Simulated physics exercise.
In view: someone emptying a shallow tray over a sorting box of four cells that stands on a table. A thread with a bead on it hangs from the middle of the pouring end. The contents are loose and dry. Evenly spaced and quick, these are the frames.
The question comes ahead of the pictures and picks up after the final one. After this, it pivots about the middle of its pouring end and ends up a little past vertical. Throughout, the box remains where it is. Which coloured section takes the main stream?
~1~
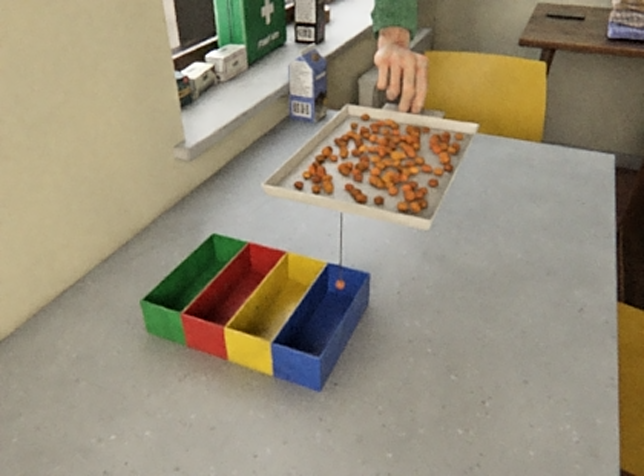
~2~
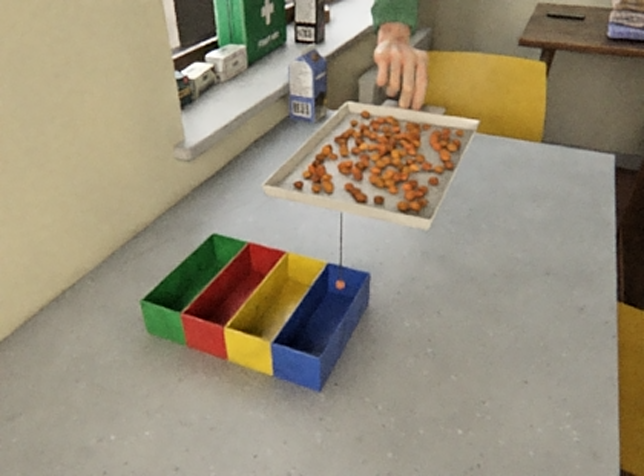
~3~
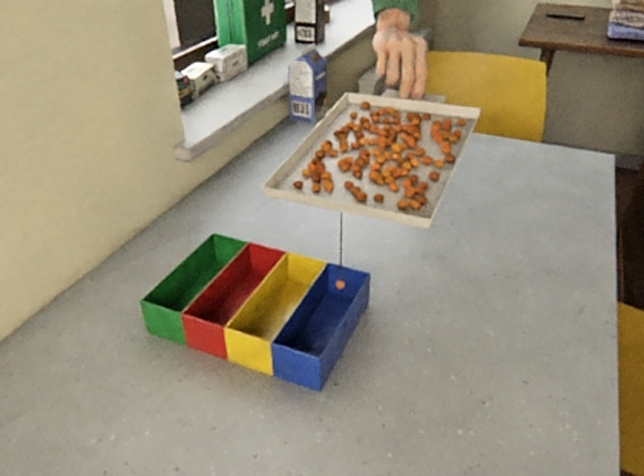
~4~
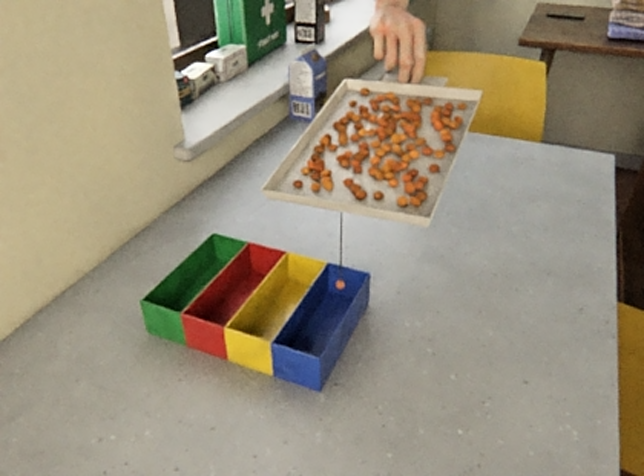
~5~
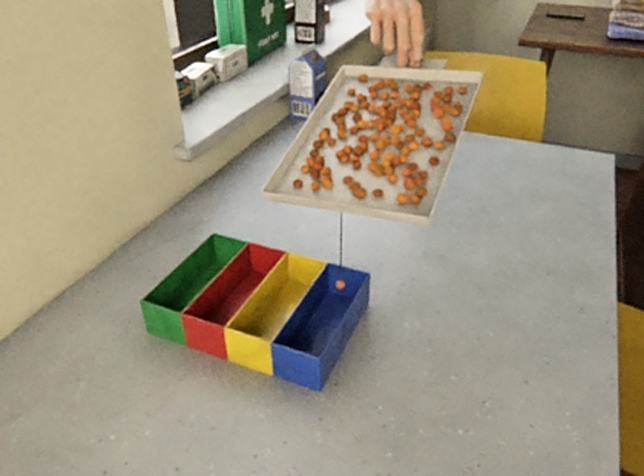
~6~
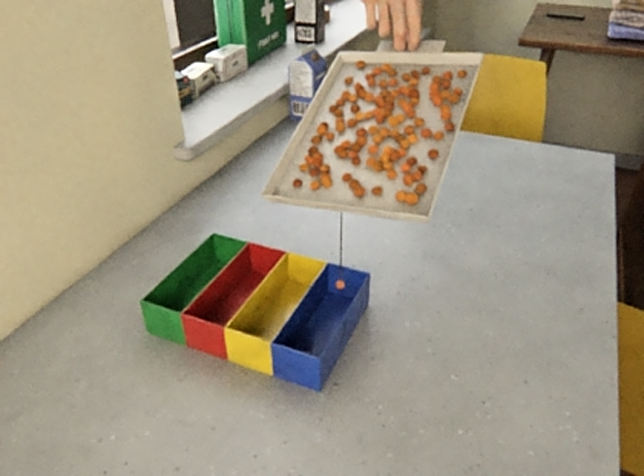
The yellow section takes it.
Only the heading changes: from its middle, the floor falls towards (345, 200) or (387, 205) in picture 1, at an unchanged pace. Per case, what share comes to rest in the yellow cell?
Respectively 30 % and 0 %.
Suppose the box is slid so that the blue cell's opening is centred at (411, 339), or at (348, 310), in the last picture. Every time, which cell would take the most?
For the first spot I'd say that green cell, and for the second spot the cell in red.
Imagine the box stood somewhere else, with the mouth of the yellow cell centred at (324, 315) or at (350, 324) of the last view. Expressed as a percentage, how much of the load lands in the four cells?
Around 100 percent the first time, around 90 percent the second.
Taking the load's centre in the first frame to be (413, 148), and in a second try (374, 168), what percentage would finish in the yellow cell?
Around 40 percent the first time and around 50 percent the second time.
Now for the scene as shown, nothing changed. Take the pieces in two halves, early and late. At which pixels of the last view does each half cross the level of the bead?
(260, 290) for the early half, (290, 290) for the late half.
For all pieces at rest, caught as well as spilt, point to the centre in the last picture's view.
Somewhere around (271, 336) in the last picture.
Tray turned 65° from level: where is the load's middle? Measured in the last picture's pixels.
In the last view the centre sits at roughly (312, 188).
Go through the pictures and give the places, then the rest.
The first picture shows corners of the pouring end at (266, 184) and (429, 218), level; middle of the load at (383, 153), bits of cat kibble; bead on its thread at (340, 284); green cell at (163, 320); red cell at (205, 334); yellow cell at (249, 349); blue cell at (296, 364).
The second picture shows corners of the pouring end at (266, 184) and (429, 218), level; middle of the load at (383, 151).
The third picture shows corners of the pouring end at (266, 186) and (428, 217), tipped barely, lowest at the left corner; middle of the load at (383, 145).
The fourth picture shows corners of the pouring end at (265, 188) and (428, 216), tipped a little, lowest at the left corner; middle of the load at (382, 136).
The fifth picture shows corners of the pouring end at (265, 190) and (427, 215), tipped clearly, lowest at the left corner; middle of the load at (381, 127).
The sixth picture shows corners of the pouring end at (265, 193) and (426, 214), tipped clearly, lowest at the left corner; middle of the load at (380, 119); green cell at (163, 320); red cell at (205, 334); yellow cell at (249, 349); blue cell at (296, 364).
Soon, tray tipped steeply; nearly all on the tray; a stray few falling or outside the box.
A while on, tray tipped past a quarter turn; a small part on the tray; about a third in the yellow cell; about a quarter in the red cell; about a quarter in the blue cell; a small part falling or outside the box.
Towards the end, tray tipped past a quarter turn; about half in the yellow cell; about a quarter in the blue cell; about a quarter in the red cell; a small part falling or outside the box.
Finally, tray tipped past a quarter turn; about half in the yellow cell; about a quarter in the blue cell; about a quarter in the red cell; none in the green cell; a small part outside the box.
